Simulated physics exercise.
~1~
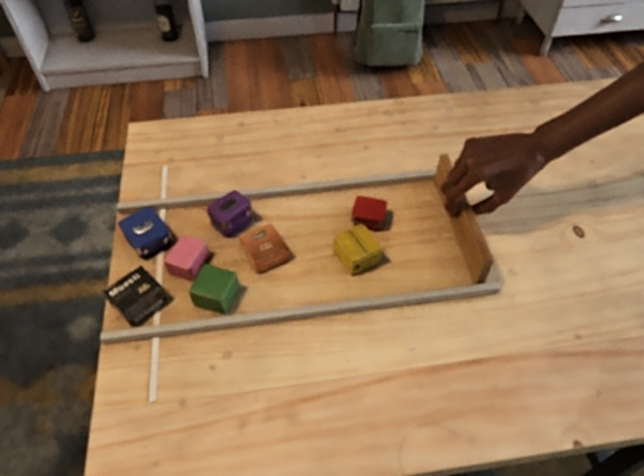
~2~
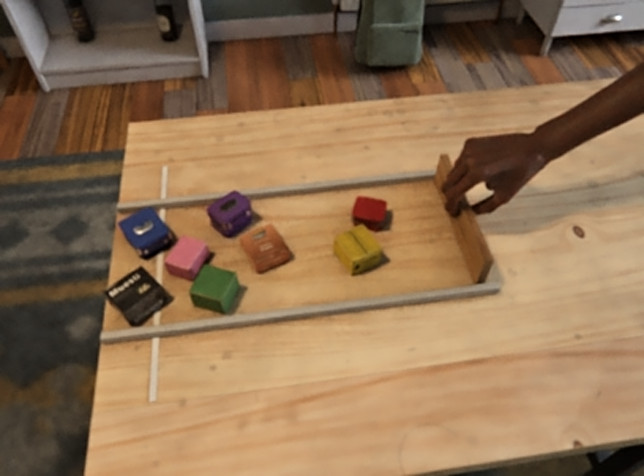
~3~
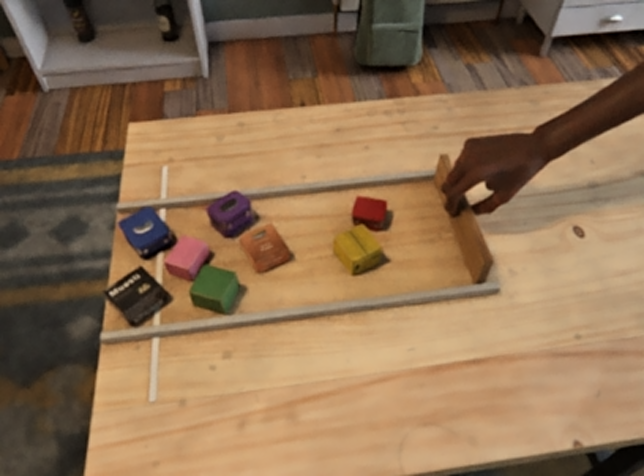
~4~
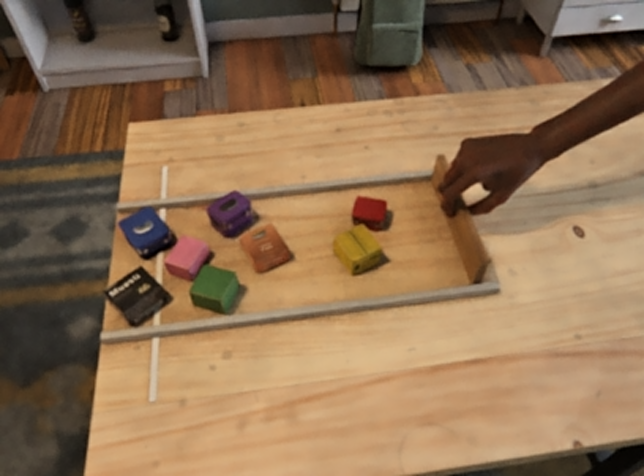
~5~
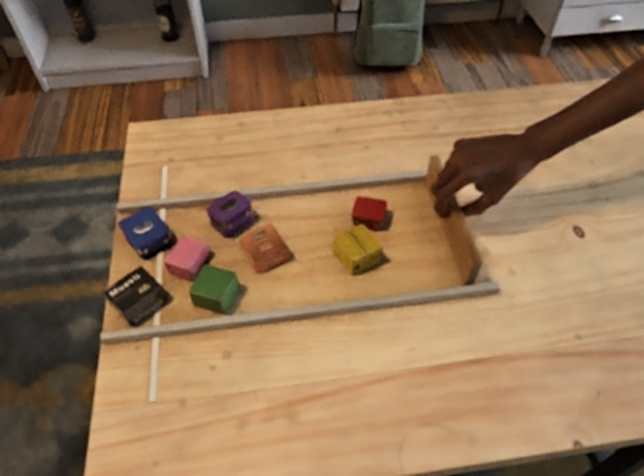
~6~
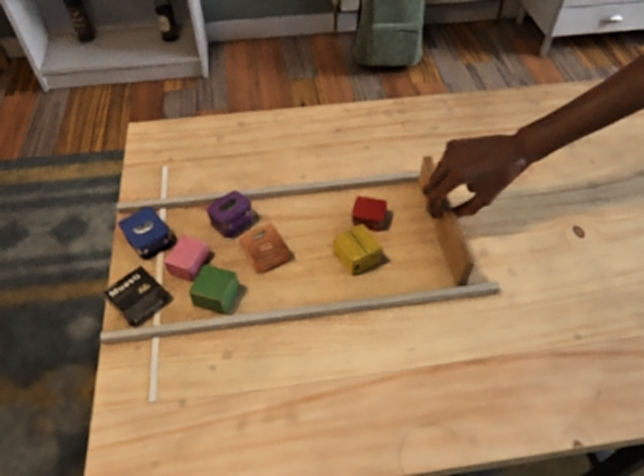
On a wooden tabletop, a hand at the right holds an upright board across a shallow channel of small colourful boxes and cases, then slides it slightly to the left while the scattered objects stay still.
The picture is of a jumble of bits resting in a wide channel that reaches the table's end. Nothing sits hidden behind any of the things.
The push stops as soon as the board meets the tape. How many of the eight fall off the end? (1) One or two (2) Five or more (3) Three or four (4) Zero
Three or four (3).
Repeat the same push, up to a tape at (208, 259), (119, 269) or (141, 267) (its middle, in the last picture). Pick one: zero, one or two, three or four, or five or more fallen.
Not one; at least five; three or four.
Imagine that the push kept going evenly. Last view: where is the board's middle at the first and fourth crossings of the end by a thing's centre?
I'd put it close to (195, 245) and later close to (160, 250).
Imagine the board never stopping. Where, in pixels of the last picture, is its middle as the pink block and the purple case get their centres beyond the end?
The middle is at (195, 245) when it's the pink block, and at (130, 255) when it's the purple case.
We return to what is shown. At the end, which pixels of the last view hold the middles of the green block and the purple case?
The green block at (136, 305), the purple case at (141, 214).
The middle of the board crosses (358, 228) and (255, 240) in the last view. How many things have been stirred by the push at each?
At first I count 2, and then 5.
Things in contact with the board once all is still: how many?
I count 4 of them.
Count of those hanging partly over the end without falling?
Overhanging: 0.
Soon after, none off yet; black box at rest near (136, 296); blue case at rest near (146, 234); pink block at rest near (187, 258).
By the end, the number that fall off is three or four; fallen, orange box, pink block, blue case and black box.
